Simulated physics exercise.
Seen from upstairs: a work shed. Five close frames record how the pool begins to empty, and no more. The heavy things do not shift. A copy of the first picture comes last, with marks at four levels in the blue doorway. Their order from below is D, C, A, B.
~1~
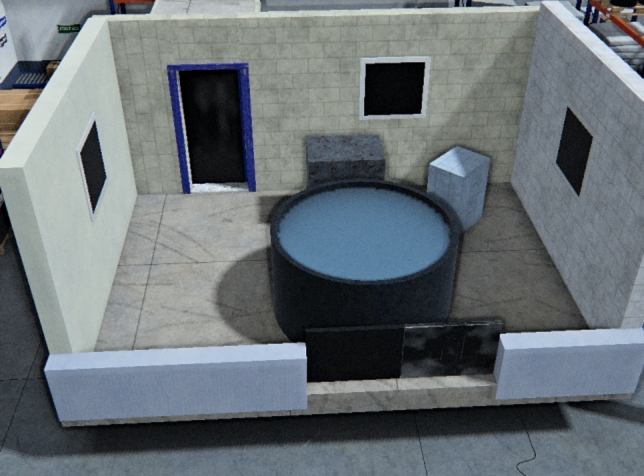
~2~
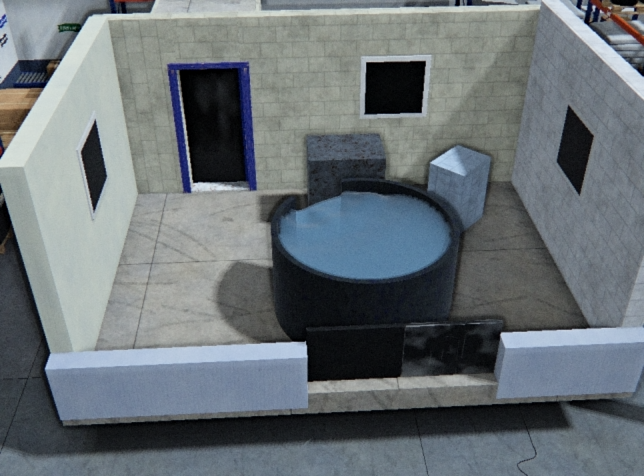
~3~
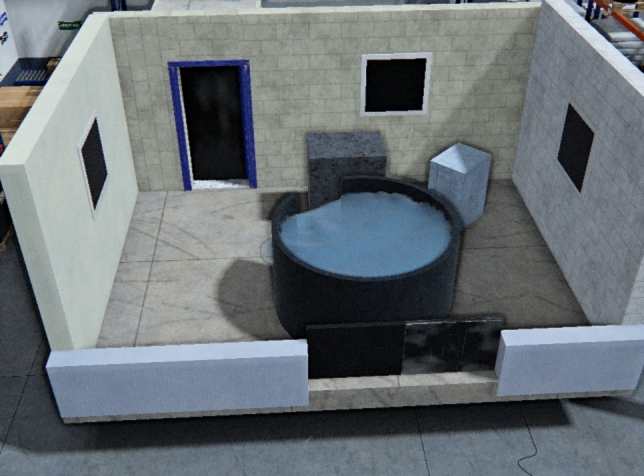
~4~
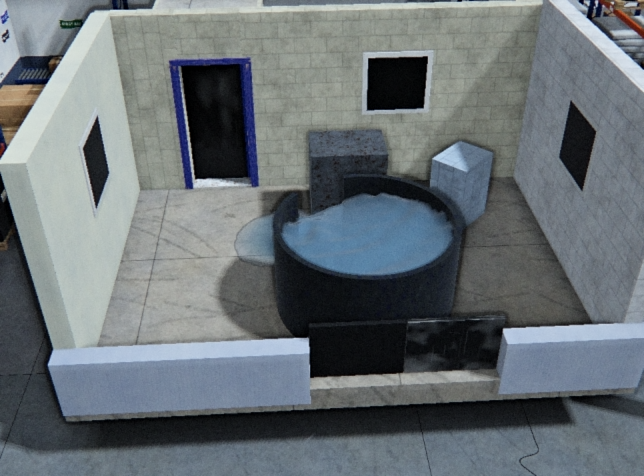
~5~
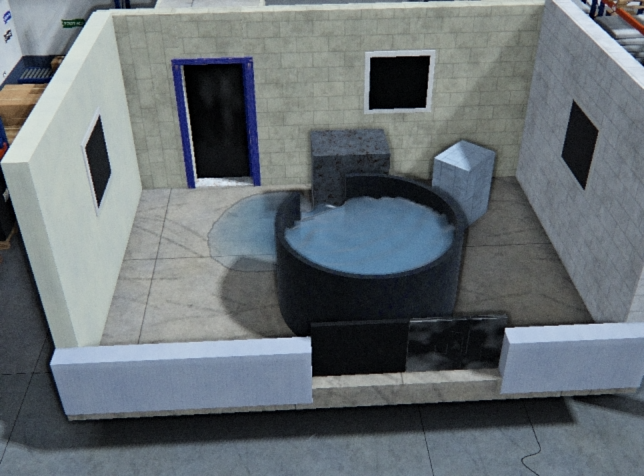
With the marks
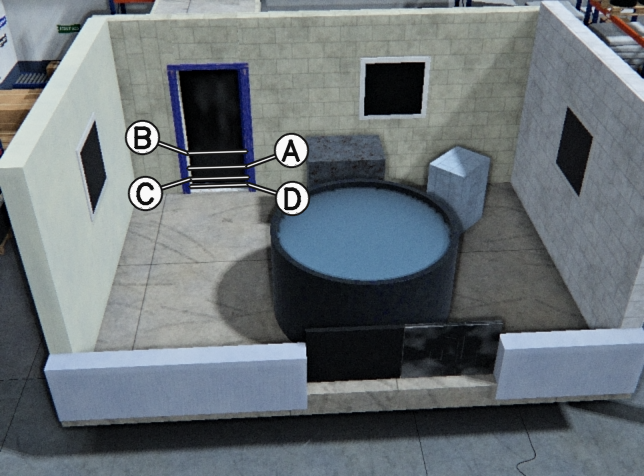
Water in a round dark pool dropped from the rim and turned choppy as a gap showed at its back left, and a shallow puddle spread across the shed floor toward the blue doorway.
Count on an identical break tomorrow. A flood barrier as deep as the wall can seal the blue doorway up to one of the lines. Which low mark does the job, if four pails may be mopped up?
Take A.
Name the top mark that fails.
C.
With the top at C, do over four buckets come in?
Yes.
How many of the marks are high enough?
Two of them.
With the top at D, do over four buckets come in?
Yes, it does.
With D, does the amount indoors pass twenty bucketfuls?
Yes, clearly.
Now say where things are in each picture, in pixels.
The first picture shows water in the pool at rest, its middle at (364, 232); foot of the blue doorway at (220, 192); shut gate at (403, 335).
In the second picture, water covers 1 % of the ground, its front hidden from here.
In the third picture, water covers 4 % of the ground, its front hidden from here.
In the fourth picture, 7 % of the ground under water, visible out to (246, 250).
In the fifth picture, 14 % of the ground under water, visible out to (247, 199).
In white, A at (217, 167); B at (216, 152); C at (219, 178); D at (219, 185); from the bottom up D, C, A, B.
With A, a splash gets over, under a bucket.
With B, nothing gets over.
With C, some 15 bucketfuls get in.
With D, dozens of bucketfuls pour in.
